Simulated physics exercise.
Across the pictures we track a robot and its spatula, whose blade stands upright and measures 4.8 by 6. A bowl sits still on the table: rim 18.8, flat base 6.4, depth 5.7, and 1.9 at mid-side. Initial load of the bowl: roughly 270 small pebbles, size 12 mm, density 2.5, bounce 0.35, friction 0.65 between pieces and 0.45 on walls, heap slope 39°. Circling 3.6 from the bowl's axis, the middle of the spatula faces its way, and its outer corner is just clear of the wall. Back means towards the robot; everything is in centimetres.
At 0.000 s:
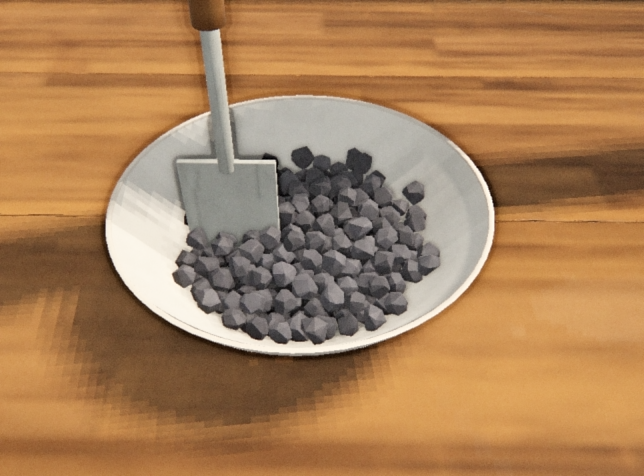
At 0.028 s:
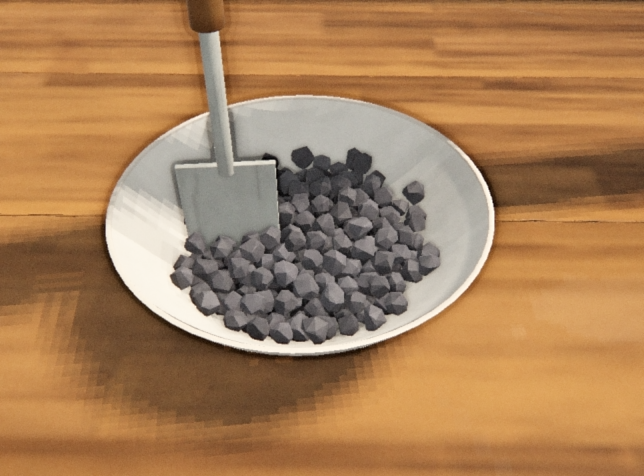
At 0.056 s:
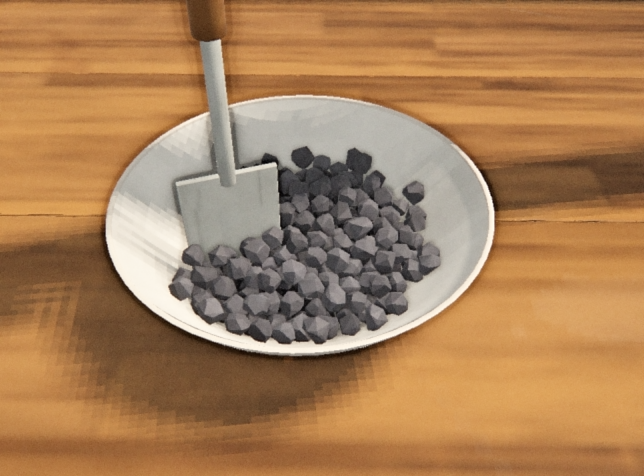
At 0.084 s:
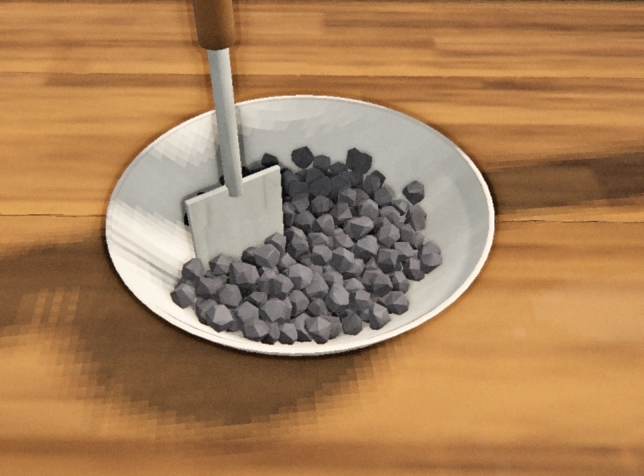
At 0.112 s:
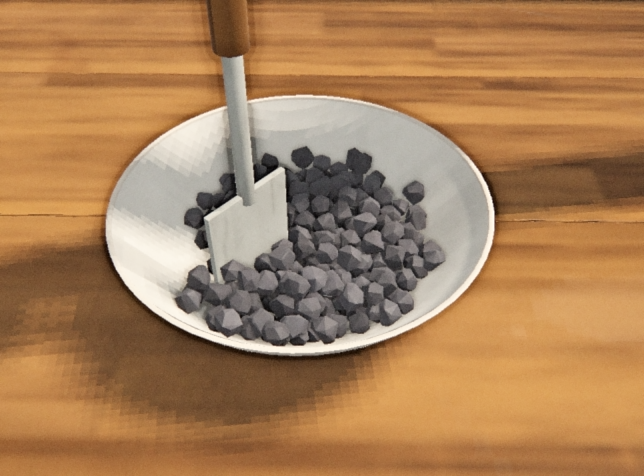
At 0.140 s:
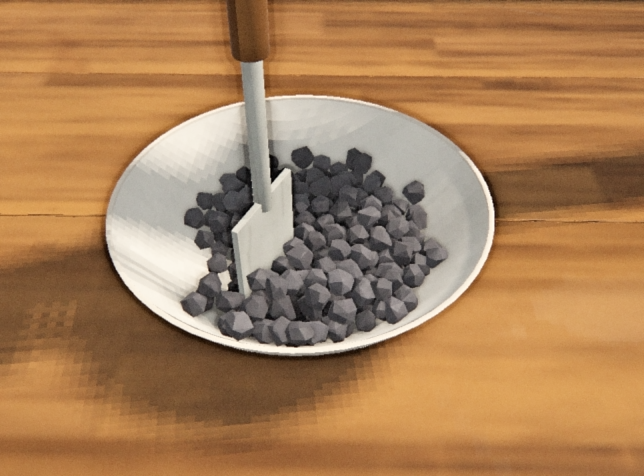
In the video, an upright spatula with a brown handle stands in a white bowl of dark gray pebbles on a wooden table, then sweeps along the left side toward the viewer's right, turning its blade and pushing pebbles.
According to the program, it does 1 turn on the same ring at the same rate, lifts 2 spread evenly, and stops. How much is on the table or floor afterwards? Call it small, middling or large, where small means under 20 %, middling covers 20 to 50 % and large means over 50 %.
I would call it small.
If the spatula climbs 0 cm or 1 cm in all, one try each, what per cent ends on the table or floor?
Around 15 percent, then 10 percent.
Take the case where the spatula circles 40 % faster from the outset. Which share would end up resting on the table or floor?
15 %.
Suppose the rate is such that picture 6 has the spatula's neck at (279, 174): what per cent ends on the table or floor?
I'd put it close to 15 per cent.
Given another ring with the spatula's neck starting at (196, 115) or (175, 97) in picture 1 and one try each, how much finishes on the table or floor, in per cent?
About 10 and 0 per cent.
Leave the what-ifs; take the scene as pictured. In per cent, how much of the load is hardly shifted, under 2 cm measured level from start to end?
Around 30 per cent.
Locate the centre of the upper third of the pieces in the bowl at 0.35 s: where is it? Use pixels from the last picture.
I'd put it at around (416, 189).
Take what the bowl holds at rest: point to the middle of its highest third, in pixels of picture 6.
(249, 218).
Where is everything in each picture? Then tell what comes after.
In the first picture, the spatula neck at (223, 135), 0° round; upper third of the load around (314, 228), from x 185 to 430, top at y 155; 270 in the bowl.
In the second picture, the spatula neck at (222, 138), 5° round; upper third of the load around (314, 229), from x 185 to 430, top at y 155.
In the third picture, the spatula neck at (224, 148), 19° round; upper third of the load around (304, 241), from x 180 to 430, top at y 155.
In the fourth picture, the spatula neck at (231, 158), 35° round; upper third of the load around (299, 249), from x 185 to 430, top at y 155.
In the fifth picture, the spatula neck at (243, 166), 50° round; upper third of the load around (310, 252), from x 190 to 435, top at y 155.
In the sixth picture, the spatula neck at (260, 172), 65° round; upper third of the load around (319, 256), from x 195 to 435, top at y 155; 270 in the bowl.
After 0.35 s, 179° round, highest piece 8 above the table; 267 in the bowl, 3 in flight or on the tool.
After 0.56 s, 292° round, highest piece 8 above the table; 262 in the bowl, 8 on the table or floor.
After 0.87 s, 0° round, highest piece 6 above the table; 256 in the bowl, 13 on the table or floor, 1 in flight or on the tool.
After 1.57 s, 0° round, highest piece 6 above the table; 256 in the bowl, 14 on the table or floor.
In the end, 256 in the bowl, 14 on the table or floor. That is 5 % on the table or floor.
